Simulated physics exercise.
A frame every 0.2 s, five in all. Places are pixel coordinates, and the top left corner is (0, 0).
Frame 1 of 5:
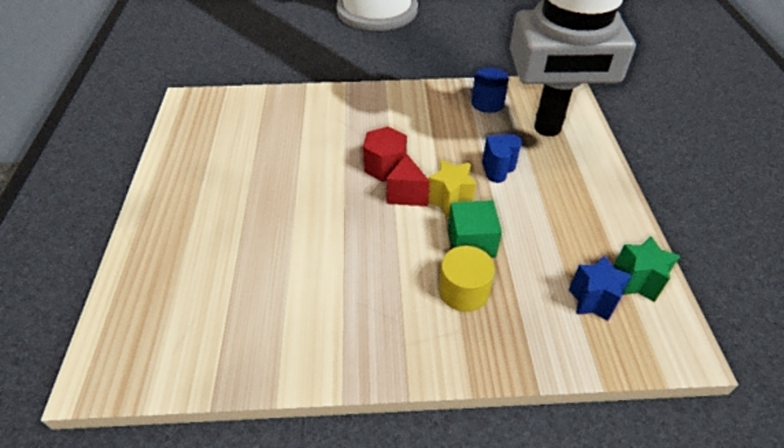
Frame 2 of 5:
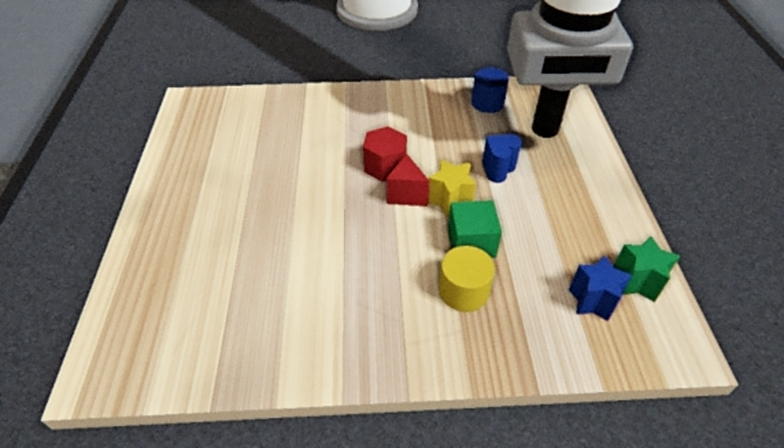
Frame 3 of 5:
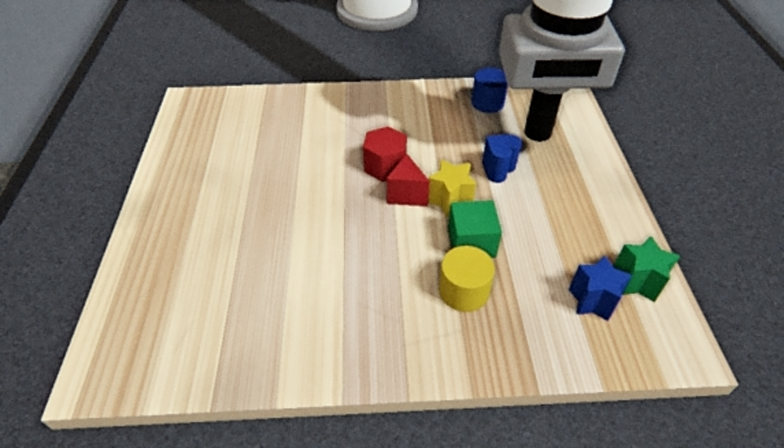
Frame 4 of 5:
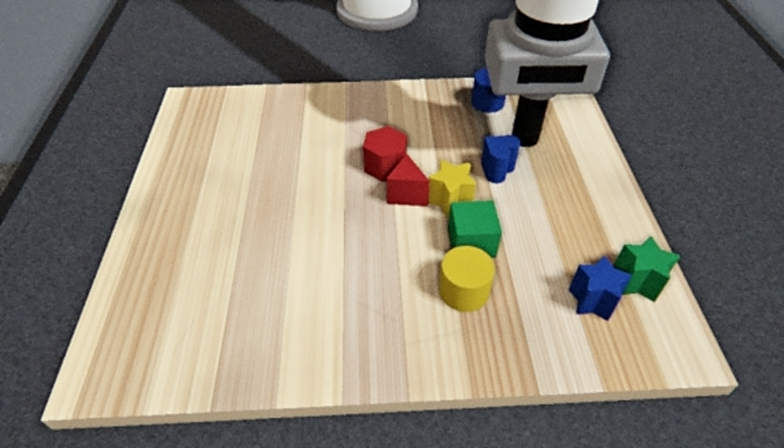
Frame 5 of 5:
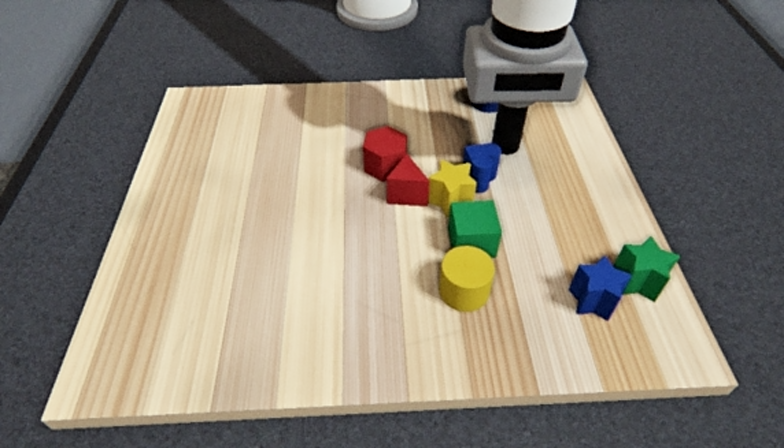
A grey robot arm with a black post reaches over a pale striped wooden board on a dark surface, seen from above at a steady angle. Red, yellow, green and blue blocks sit around the centre and upper right, with blue and green stars at lower right. After barely moving, the post slides left and slightly nearer, pushing the blue heart-shaped block up beside the yellow star.
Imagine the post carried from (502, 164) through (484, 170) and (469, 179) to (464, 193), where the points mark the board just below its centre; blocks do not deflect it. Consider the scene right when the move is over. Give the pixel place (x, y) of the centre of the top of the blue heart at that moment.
Final place: (454, 190).
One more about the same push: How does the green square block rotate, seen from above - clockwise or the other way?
In a top view, it turns counterclockwise.
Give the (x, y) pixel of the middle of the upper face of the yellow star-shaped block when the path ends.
Its top middle: (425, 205).
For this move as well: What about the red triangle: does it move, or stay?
That block ends up displaced.
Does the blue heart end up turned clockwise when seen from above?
Going by the path, no.
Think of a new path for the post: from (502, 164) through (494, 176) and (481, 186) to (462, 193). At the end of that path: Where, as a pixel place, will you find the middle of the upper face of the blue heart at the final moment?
That would be at about pixel (436, 180).
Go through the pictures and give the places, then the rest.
Lower end of the post at (547, 129), tops of blocks, red triangle at (408, 170), yellow star-shaped block at (453, 174), green square block at (476, 217), blue heart at (503, 144), in the first picture.
Post at (545, 130), blocks as before, in the second picture.
Post at (538, 134), blocks as before, in the third picture.
Post at (525, 140), blocks as before, in the fourth picture.
Post at (505, 147), red triangle at (408, 170), yellow star-shaped block at (453, 174), green square block at (476, 217), blue heart at (483, 153), in the fifth picture.
What follows on the original path. Halfway along, post at (477, 157); red triangle at (404, 172), turned 25° clockwise; yellow star-shaped block at (444, 188), turned 20° clockwise; blue heart at (467, 170), turned 45° anticlockwise.
At the end, post at (466, 176); red triangle at (402, 175), turned 50° clockwise; yellow star-shaped block at (425, 205), turned 35° clockwise; green square block at (472, 224), turned 35° anticlockwise; blue heart at (454, 190), turned 40° anticlockwise.
